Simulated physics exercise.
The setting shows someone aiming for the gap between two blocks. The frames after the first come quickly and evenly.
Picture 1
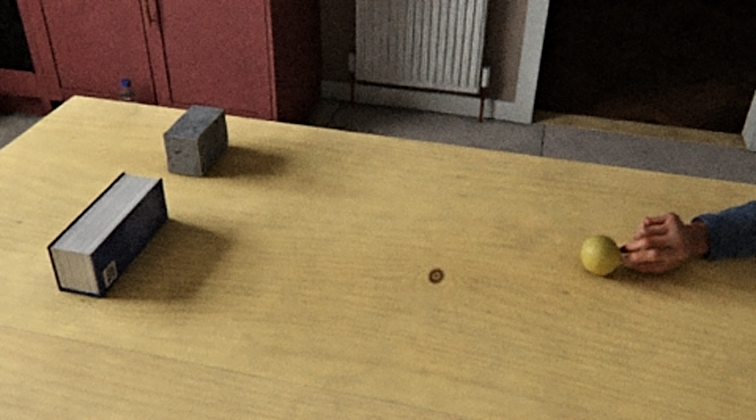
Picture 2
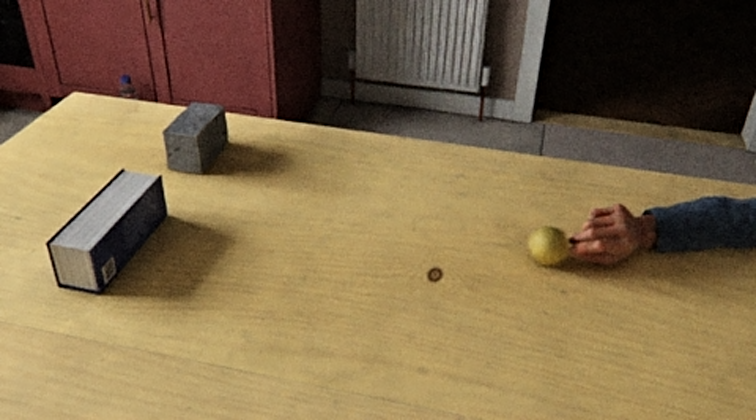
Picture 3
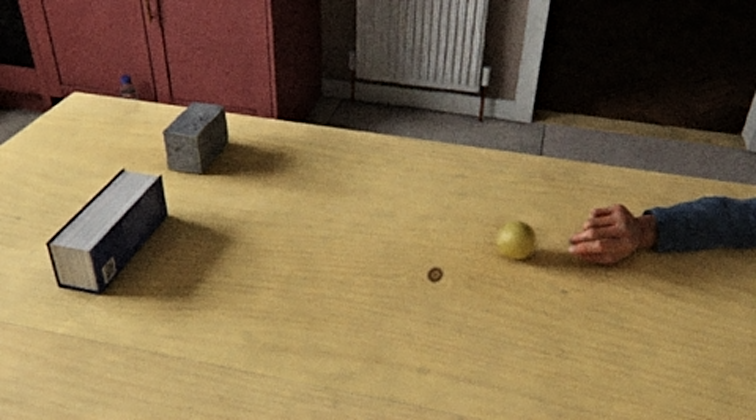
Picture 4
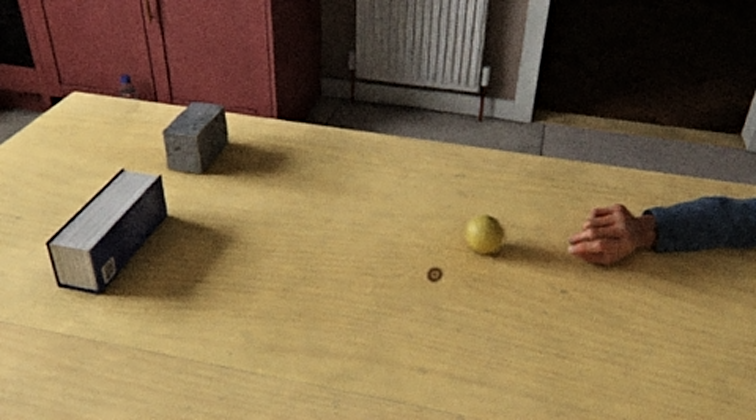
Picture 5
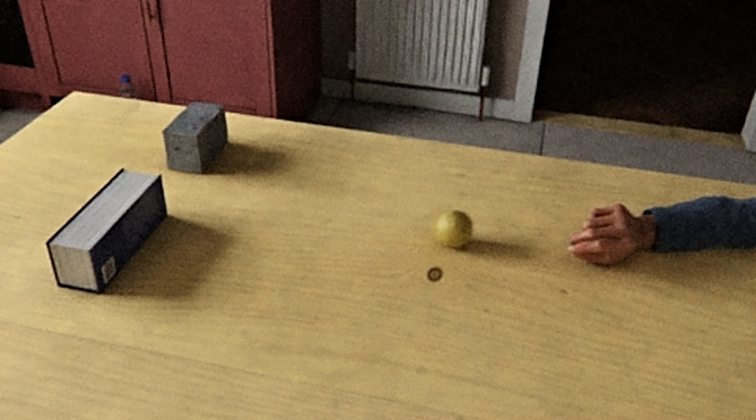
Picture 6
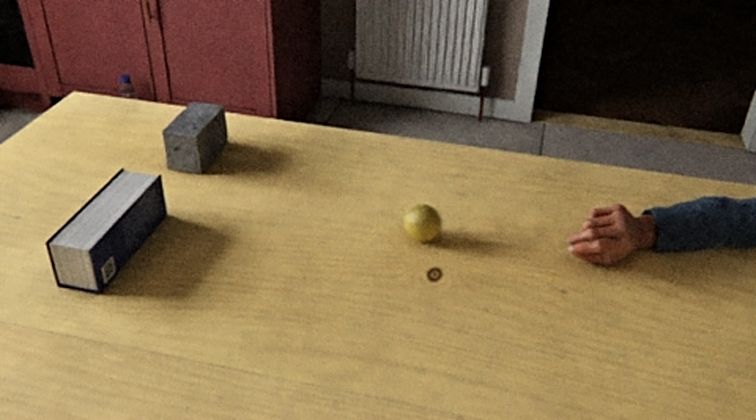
A pale wooden tabletop fills most of the view, seen from above at an angle, with red cupboards and a white radiator behind it. A thick blue book lies at the left with a grey block beyond it, and a yellow ball-like lemon sits at the right under a hand in a blue sleeve. The hand pushes the lemon leftward and stays put as it rolls steadily left, slightly away.
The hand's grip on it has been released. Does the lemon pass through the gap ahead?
I'd expect the lemon to slip past.
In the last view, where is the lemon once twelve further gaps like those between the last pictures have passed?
It should be at about (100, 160).
Then, 0.40 s past the last view, lemon heading on near (149, 173).
Then, 0.90 s past the last view, lemon heading on.
Finally, the lemon passes through its gap.
